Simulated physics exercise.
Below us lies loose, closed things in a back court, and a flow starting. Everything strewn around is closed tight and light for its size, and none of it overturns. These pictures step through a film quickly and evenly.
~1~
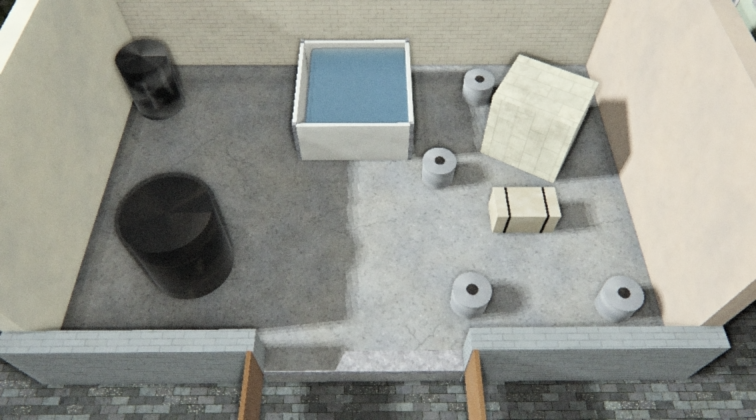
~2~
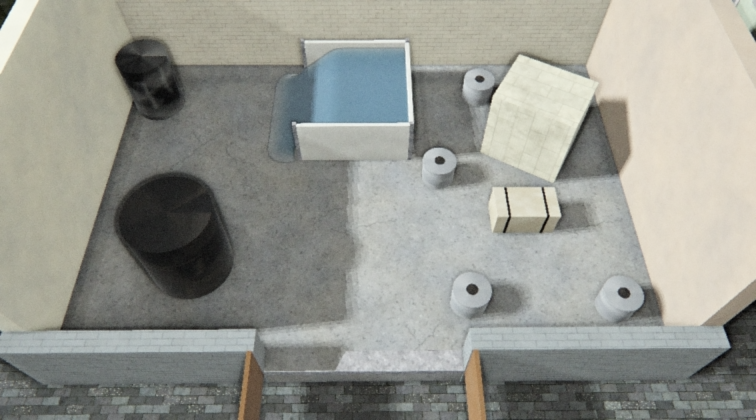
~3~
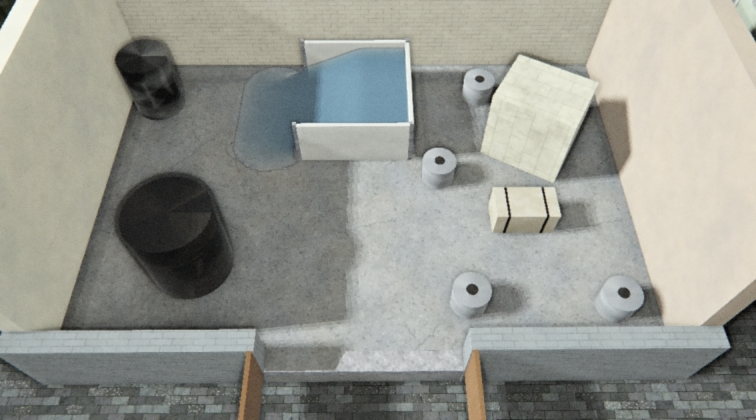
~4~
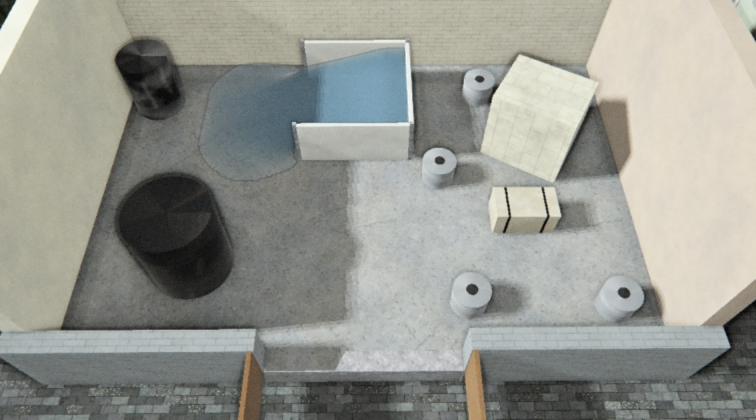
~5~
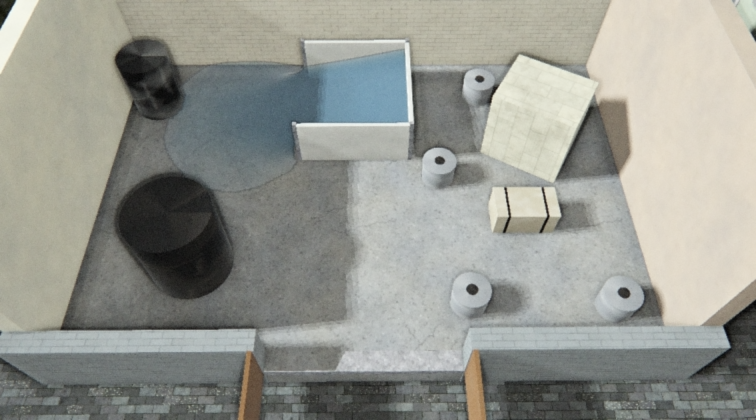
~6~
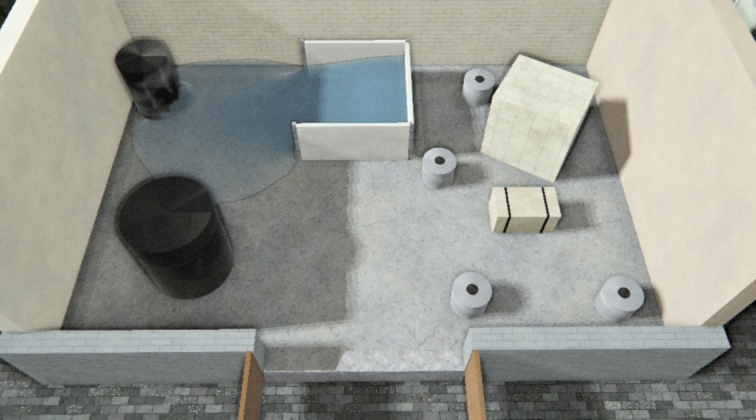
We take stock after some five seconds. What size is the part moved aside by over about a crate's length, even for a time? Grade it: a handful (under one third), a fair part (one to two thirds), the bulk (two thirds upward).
A handful.
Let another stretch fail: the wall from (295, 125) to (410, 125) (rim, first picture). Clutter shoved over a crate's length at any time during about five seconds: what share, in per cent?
That works out to some 40 %.
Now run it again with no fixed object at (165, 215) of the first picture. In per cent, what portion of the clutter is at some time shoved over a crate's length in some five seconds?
0 per cent.
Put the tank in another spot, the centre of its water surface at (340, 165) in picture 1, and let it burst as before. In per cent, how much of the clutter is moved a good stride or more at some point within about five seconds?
My guess is about 0 percent of them.
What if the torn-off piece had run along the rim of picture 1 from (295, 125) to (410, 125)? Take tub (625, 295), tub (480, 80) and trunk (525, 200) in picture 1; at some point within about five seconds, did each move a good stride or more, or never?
Results in order: Cleared that distance / stayed short / stayed short.
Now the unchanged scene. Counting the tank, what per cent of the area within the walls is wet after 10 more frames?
My guess is around 35 per cent.
A moment on, 0 of 5 are well off their spots; 0 afloat.
Next, 0 of 5 are well off their spots; 0 afloat.
Later, 0 of 5 are well off their spots; 0 afloat.
In the end, 0 of 5 are well off their spots, and 0 have been at some point; 0 afloat.
